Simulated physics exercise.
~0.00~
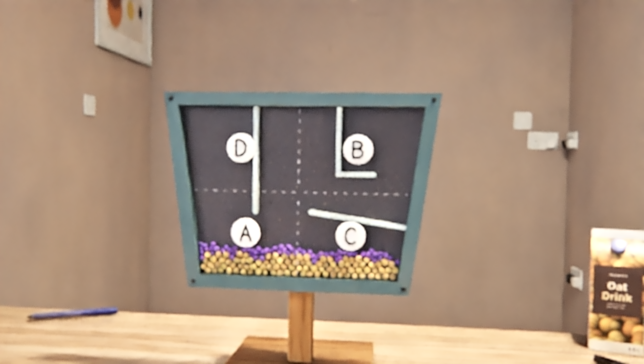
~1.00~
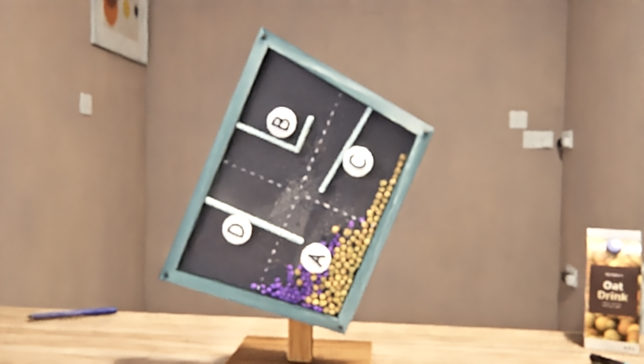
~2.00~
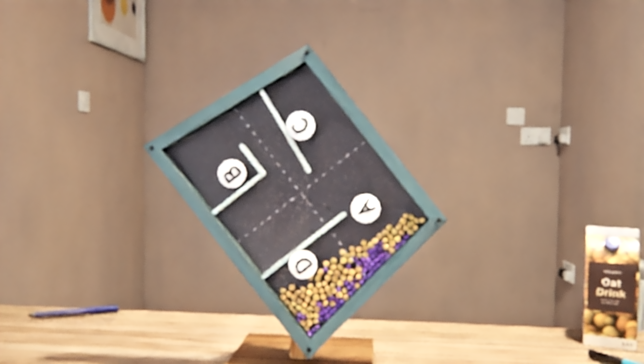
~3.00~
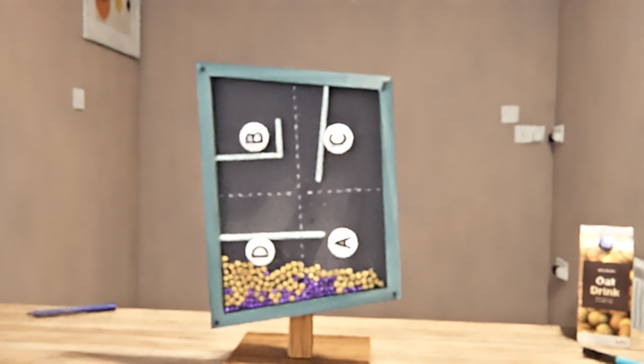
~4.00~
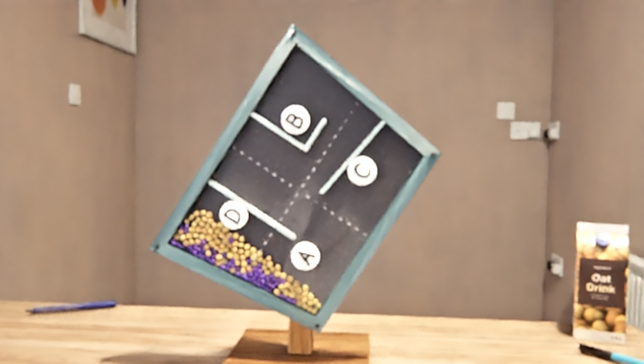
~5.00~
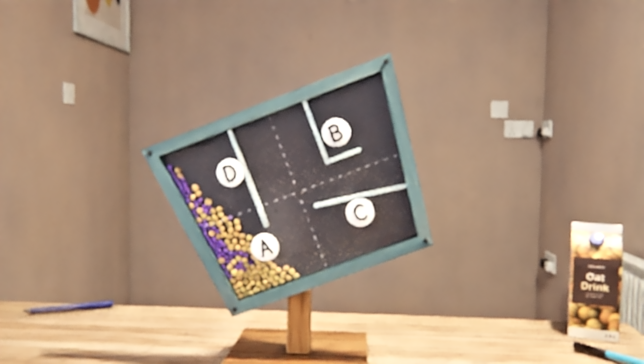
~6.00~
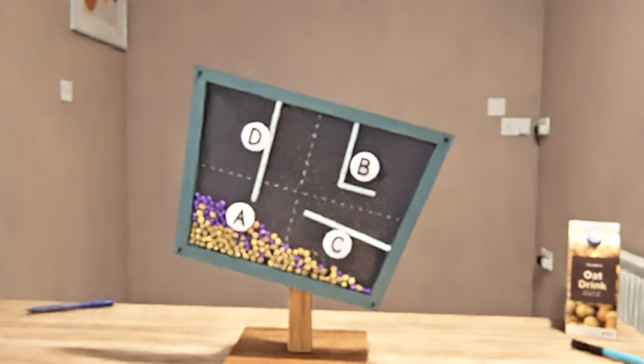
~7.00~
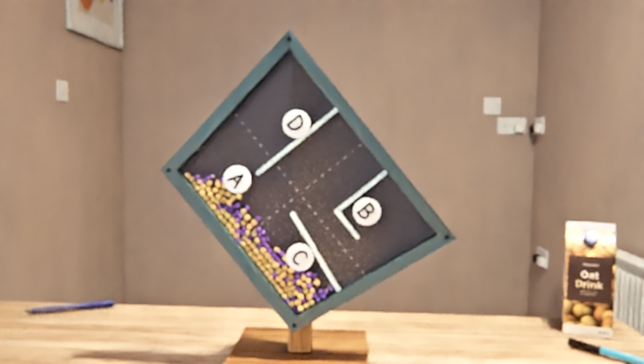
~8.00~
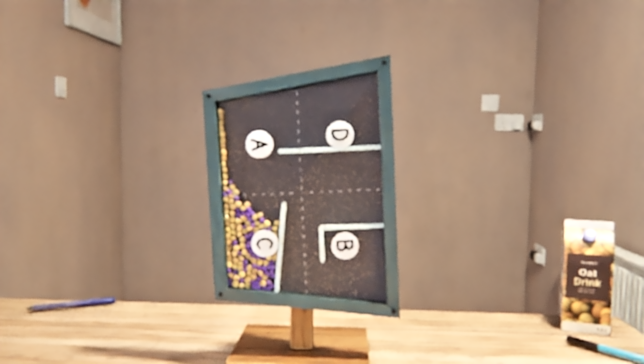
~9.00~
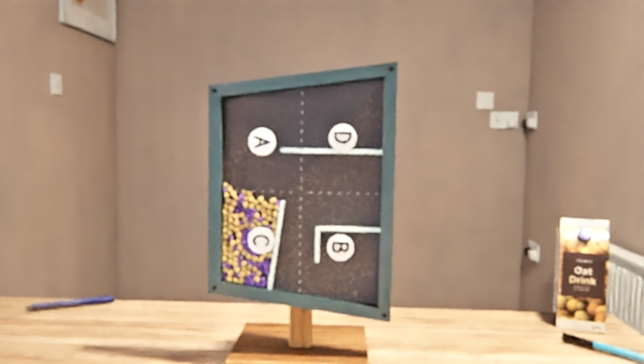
On a wooden table, a bead-filled case turning anticlockwise, then swinging back clockwise past level, its beads settling around letter C.
